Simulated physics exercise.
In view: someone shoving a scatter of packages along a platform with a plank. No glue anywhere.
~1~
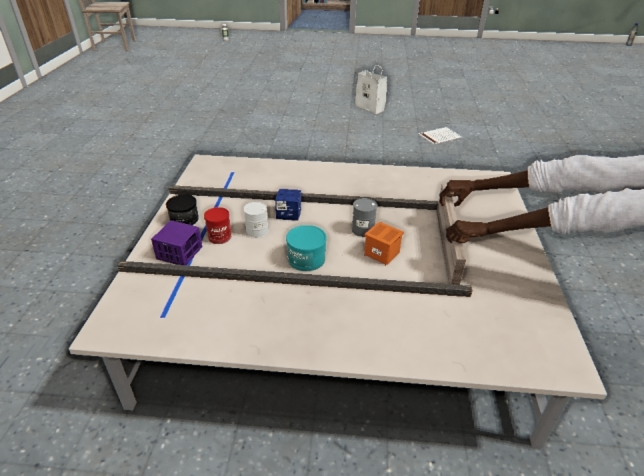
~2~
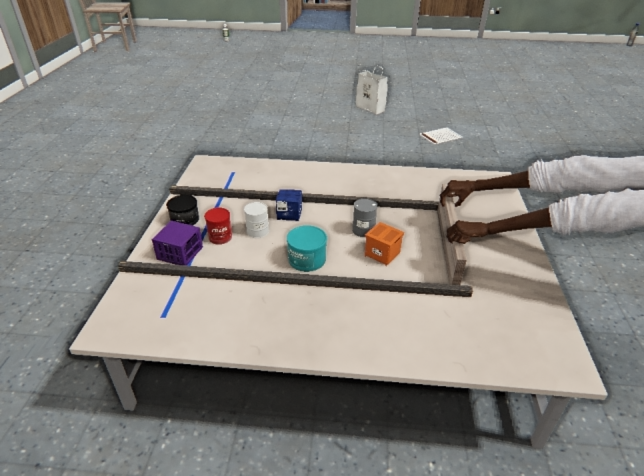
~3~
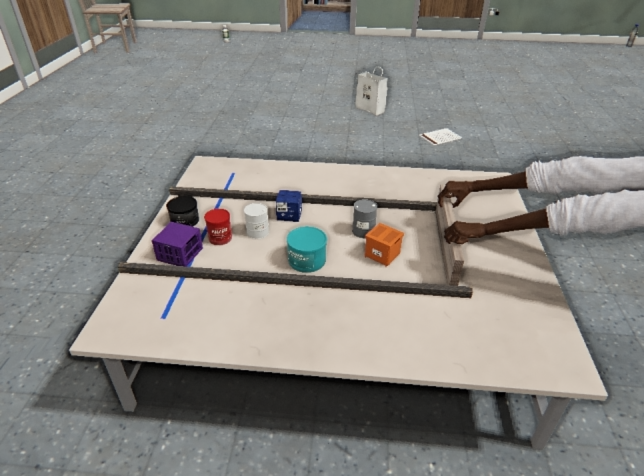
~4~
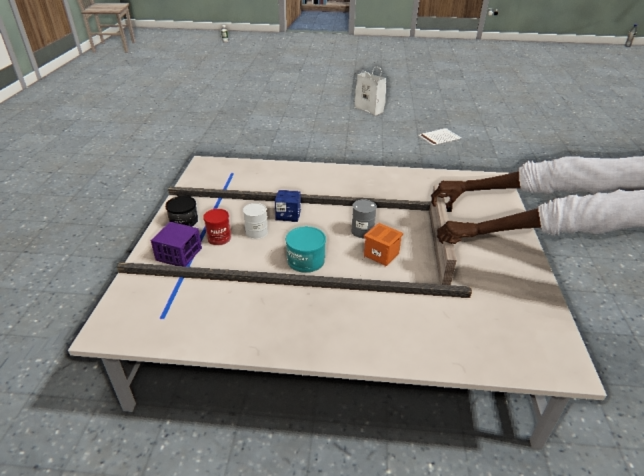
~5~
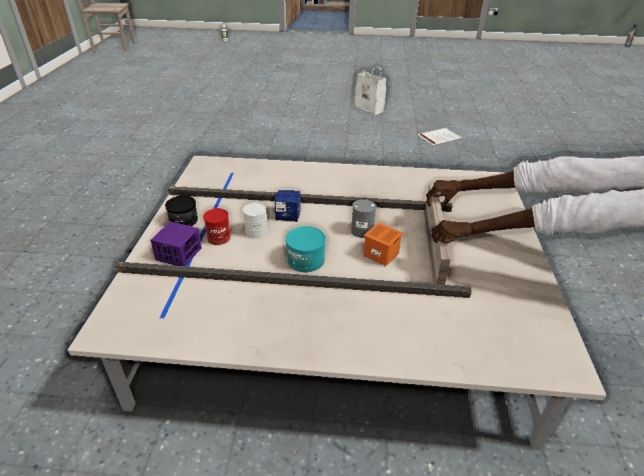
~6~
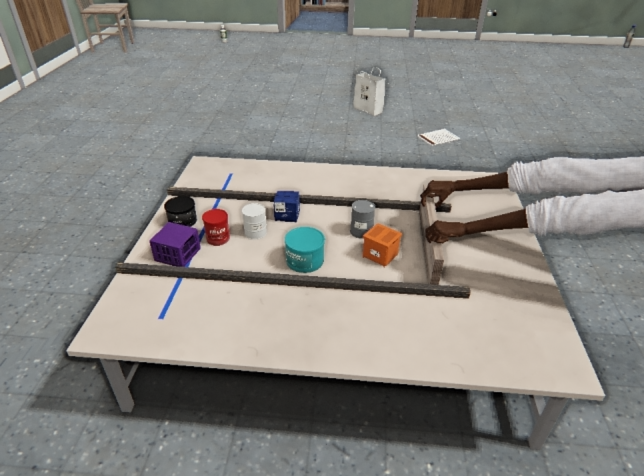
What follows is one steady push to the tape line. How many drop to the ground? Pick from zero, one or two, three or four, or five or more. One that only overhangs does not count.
In the end the number that fall off is one or two.
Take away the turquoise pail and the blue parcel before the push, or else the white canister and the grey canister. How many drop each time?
First 0, then 1.
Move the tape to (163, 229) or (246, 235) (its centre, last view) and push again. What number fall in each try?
Try by try, 4 and 0.
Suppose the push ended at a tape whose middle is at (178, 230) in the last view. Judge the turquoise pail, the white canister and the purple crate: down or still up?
The turquoise pail tumbles off; the white canister survives; the purple crate comes down.
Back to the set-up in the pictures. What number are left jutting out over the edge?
1 of them.
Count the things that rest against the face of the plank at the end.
4 of them.
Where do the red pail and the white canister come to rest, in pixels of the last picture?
The red pail stops around (166, 223); the white canister around (190, 221).
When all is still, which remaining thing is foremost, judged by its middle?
The turquoise pail ends nearest.
Soon after, none off yet; black pail at rest near (181, 213); purple crate at rest near (176, 245); red pail at rest near (217, 228).
After that, none off yet; black pail at rest near (181, 213); purple crate at rest near (176, 245); red pail moving near (216, 227).
In the end, the number that fall off is one or two; gone, purple crate.
